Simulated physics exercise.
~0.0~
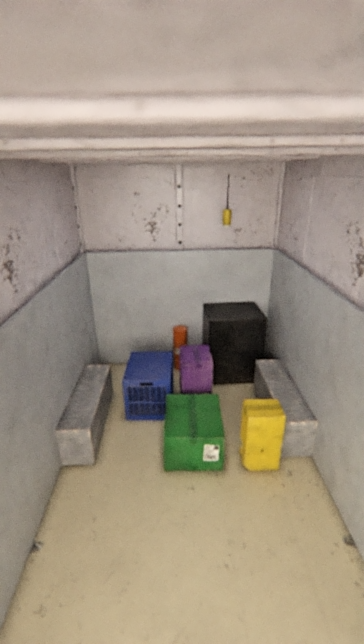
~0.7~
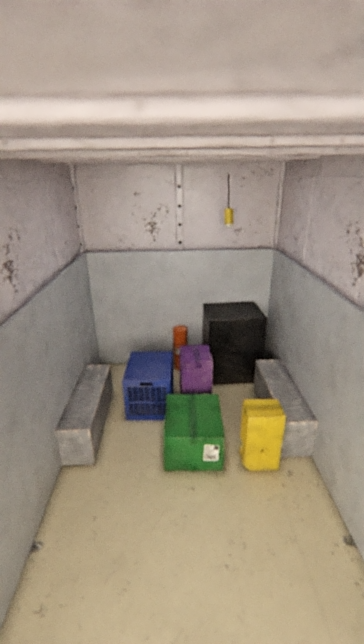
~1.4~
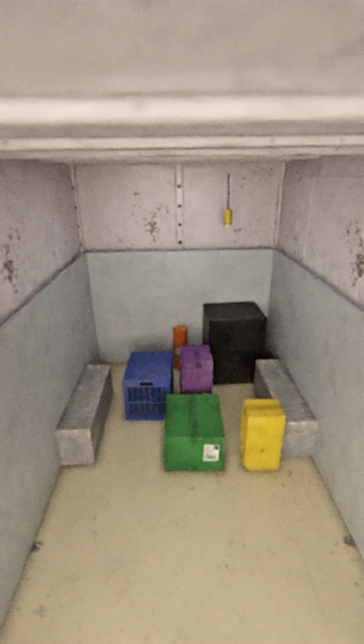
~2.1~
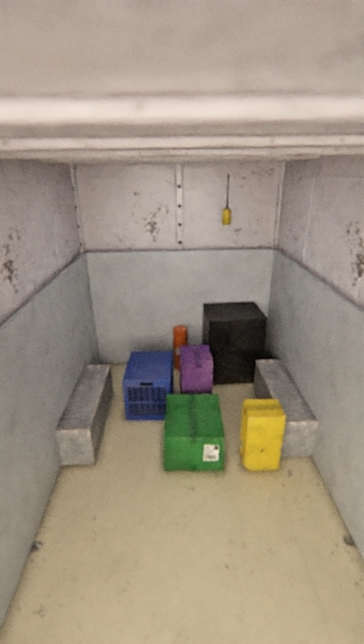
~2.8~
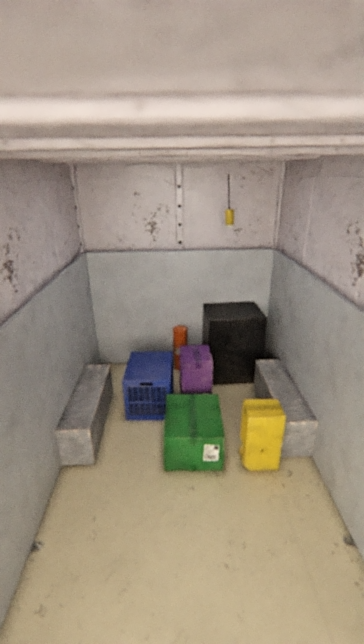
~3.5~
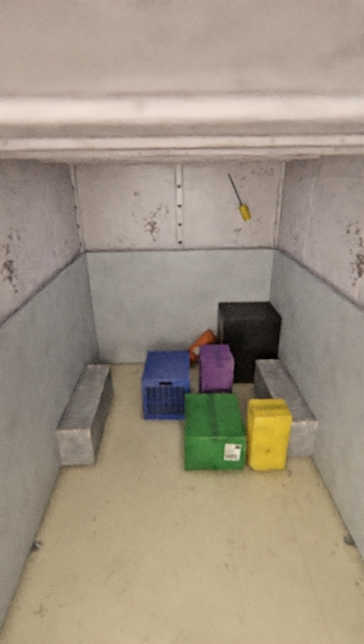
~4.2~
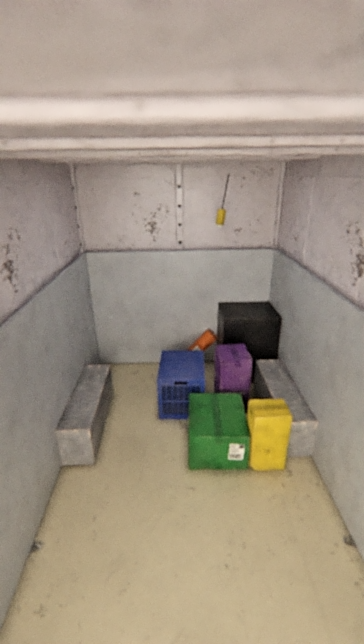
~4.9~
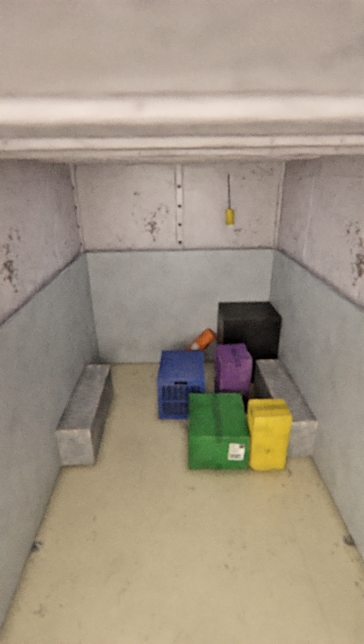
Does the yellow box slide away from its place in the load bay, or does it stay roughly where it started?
The yellow box stays roughly where it started, standing near the right side of the load bay.
